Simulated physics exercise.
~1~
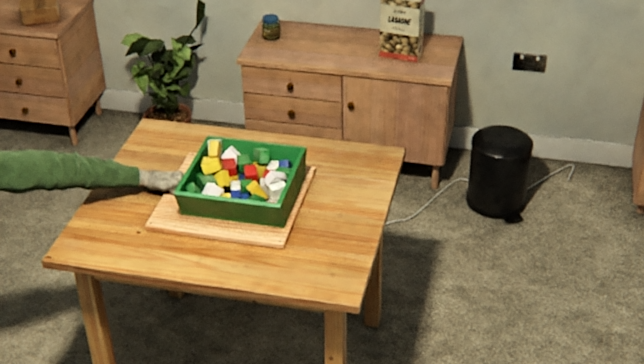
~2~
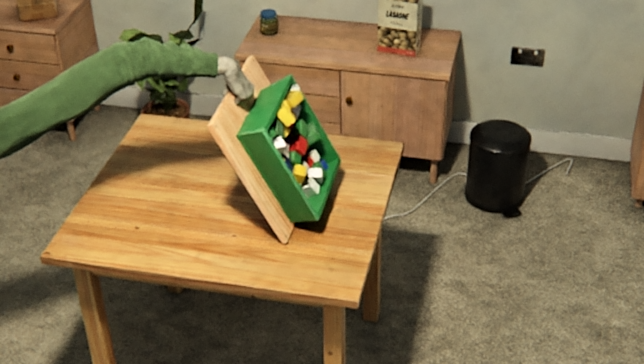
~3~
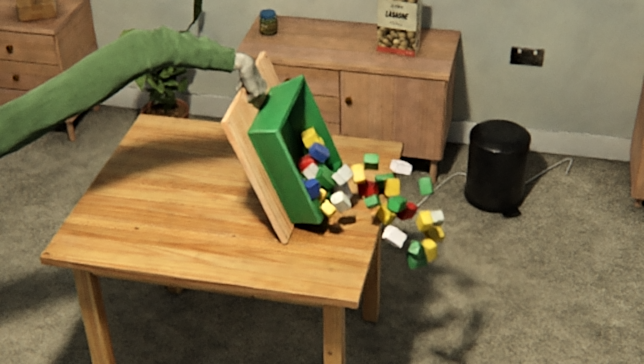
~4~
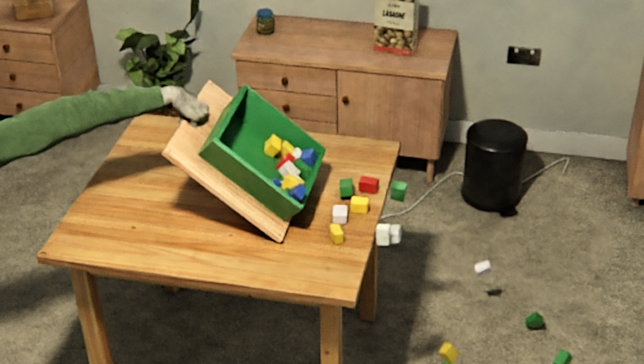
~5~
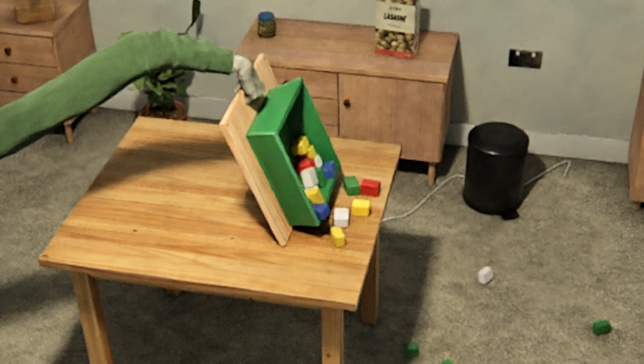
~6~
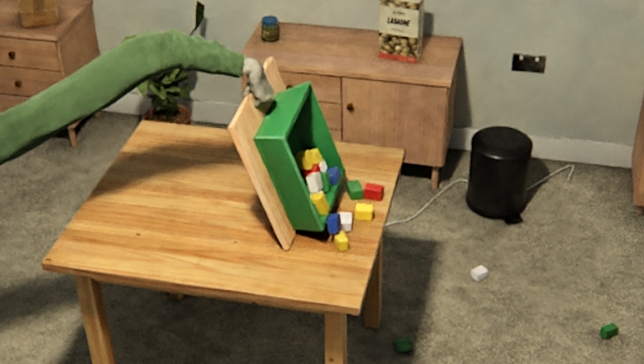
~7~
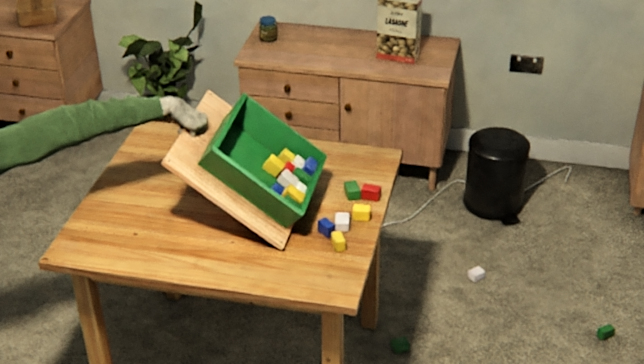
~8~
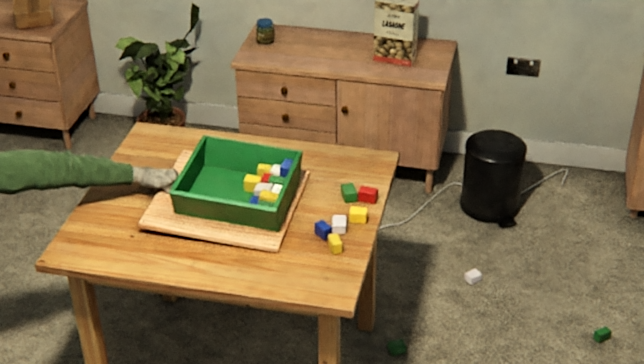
Green-sleeved arm tilting a board and green crate of toy bricks rightward twice, spilling many, then lowering it with some left inside.
